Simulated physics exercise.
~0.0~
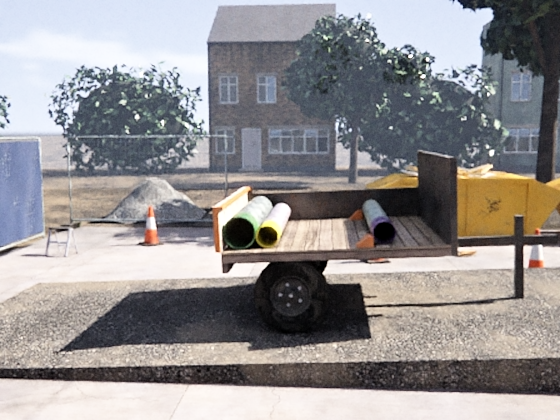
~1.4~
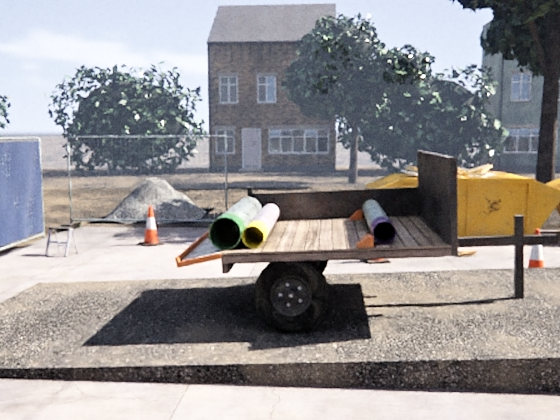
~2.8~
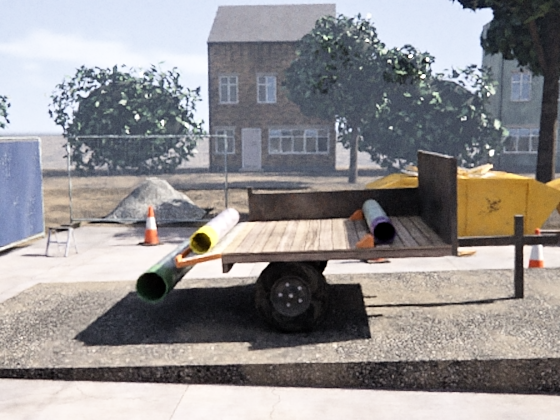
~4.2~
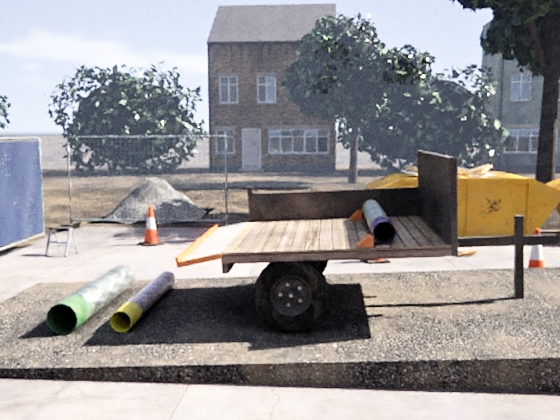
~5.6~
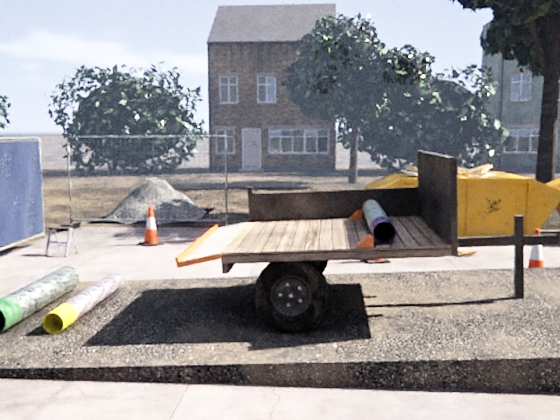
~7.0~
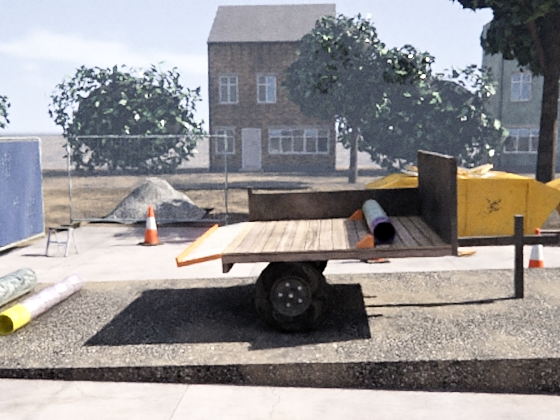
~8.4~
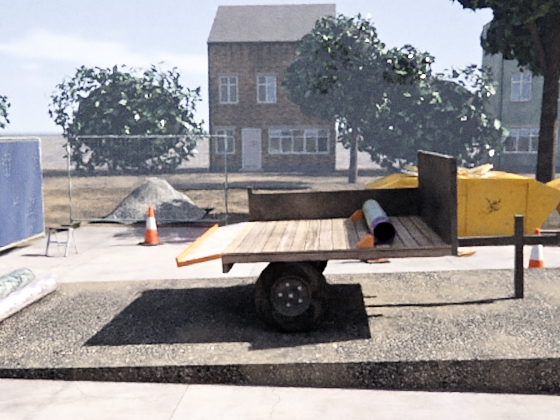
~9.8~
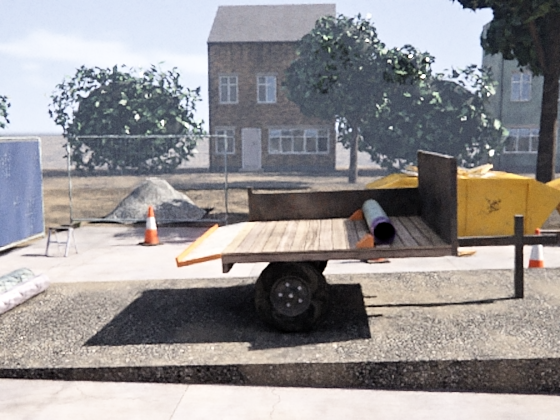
A flat wooden trailer with its near side missing stands on a gravel patch beside a building site, seen side-on by a still camera, with a brick house and trees behind. Green and yellow pipes lie by the orange tailgate at the left, and a purple one rests against an orange chock farther right. The tailgate swings down, and the green pipe, then the yellow, rolls left over it and drops to the ground. Both roll on toward the left edge, the yellow slipping from sight and the green barely showing, while the purple pipe stays aboard.
